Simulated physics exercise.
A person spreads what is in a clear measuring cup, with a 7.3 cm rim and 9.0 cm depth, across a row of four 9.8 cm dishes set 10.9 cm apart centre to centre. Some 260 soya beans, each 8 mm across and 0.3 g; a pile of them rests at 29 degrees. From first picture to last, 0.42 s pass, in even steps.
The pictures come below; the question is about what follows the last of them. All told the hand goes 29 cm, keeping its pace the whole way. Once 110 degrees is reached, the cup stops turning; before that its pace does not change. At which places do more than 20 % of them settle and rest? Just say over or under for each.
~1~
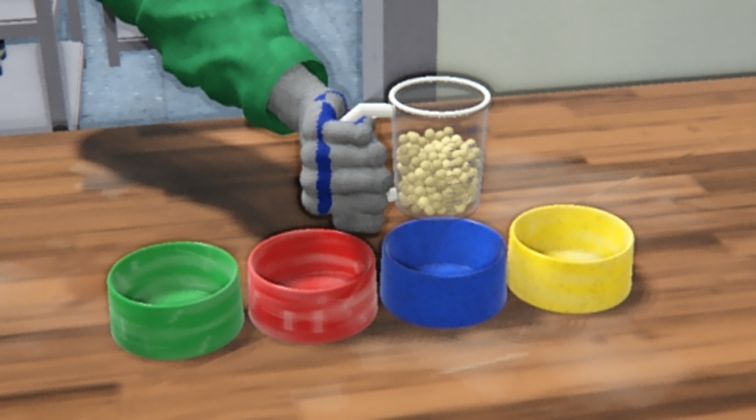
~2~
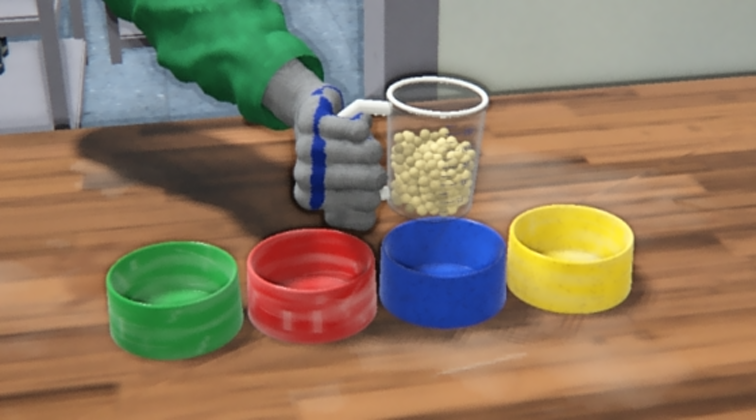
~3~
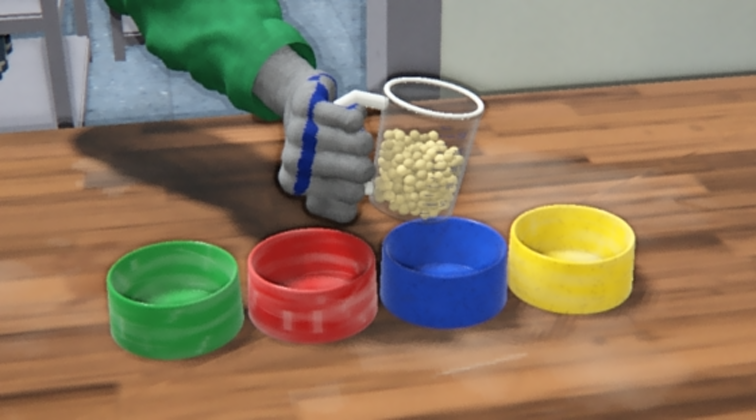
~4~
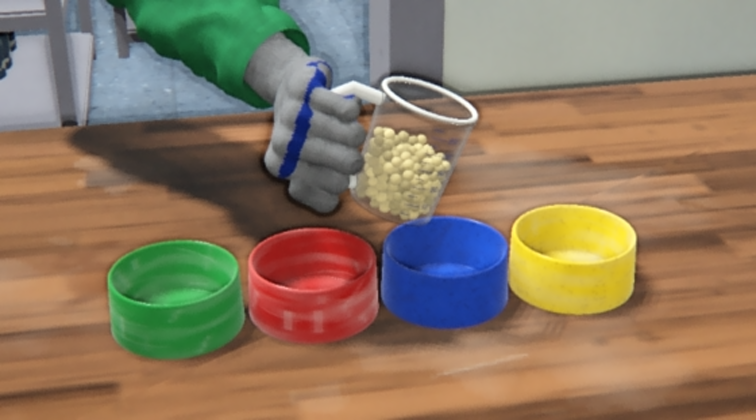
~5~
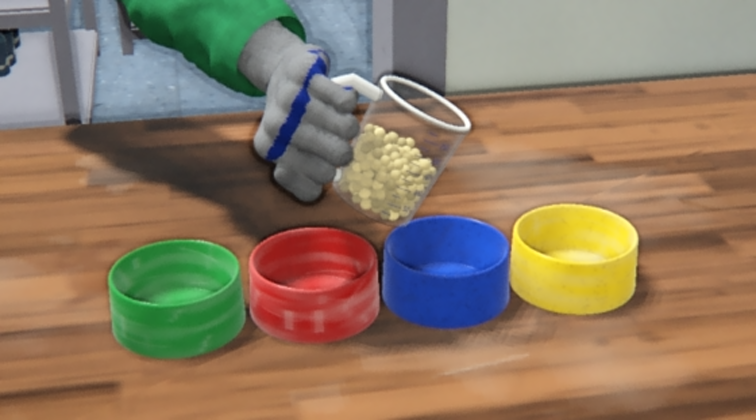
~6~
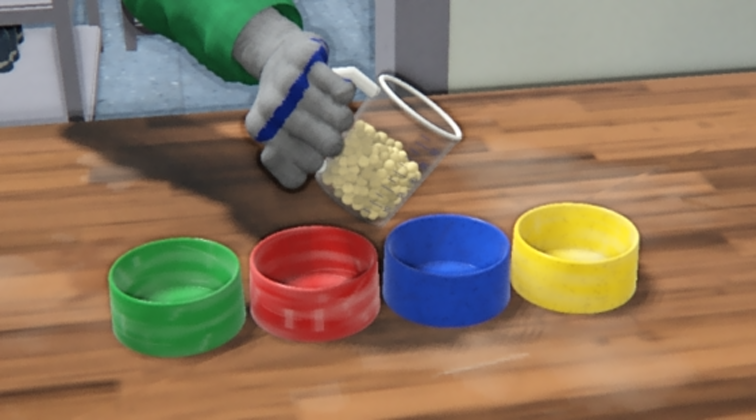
Going through them: Red dish comes out over, blue dish comes out under, green dish comes out under, yellow dish comes out under, counter comes out under.
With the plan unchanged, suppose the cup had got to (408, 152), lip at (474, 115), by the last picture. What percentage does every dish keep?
In the end red holds 100, blue holds 0, green holds 0, yellow holds 0.
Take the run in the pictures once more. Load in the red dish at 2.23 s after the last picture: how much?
Close to 95 percent of the load.
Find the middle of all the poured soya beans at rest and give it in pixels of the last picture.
My guess is close to (312, 287).
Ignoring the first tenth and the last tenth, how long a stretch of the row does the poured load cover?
It covers some 6 centimetres of the row.
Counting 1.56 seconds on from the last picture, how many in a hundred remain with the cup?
About 0 per cent.
Then, 0.94 s after the last picture, tilt 110 degrees; cup holds 40 %, red 55 %.
Then, 1.56 s after the last picture, tilt 110 degrees; cup holds 0 %, red 95 %.
Then, 2.23 s after the last picture, tilt 110 degrees; cup holds 0 %, red 95 %.
In the end, red 95 %, blue 0 %, green 0 %, yellow 0 %, counter 0 %.
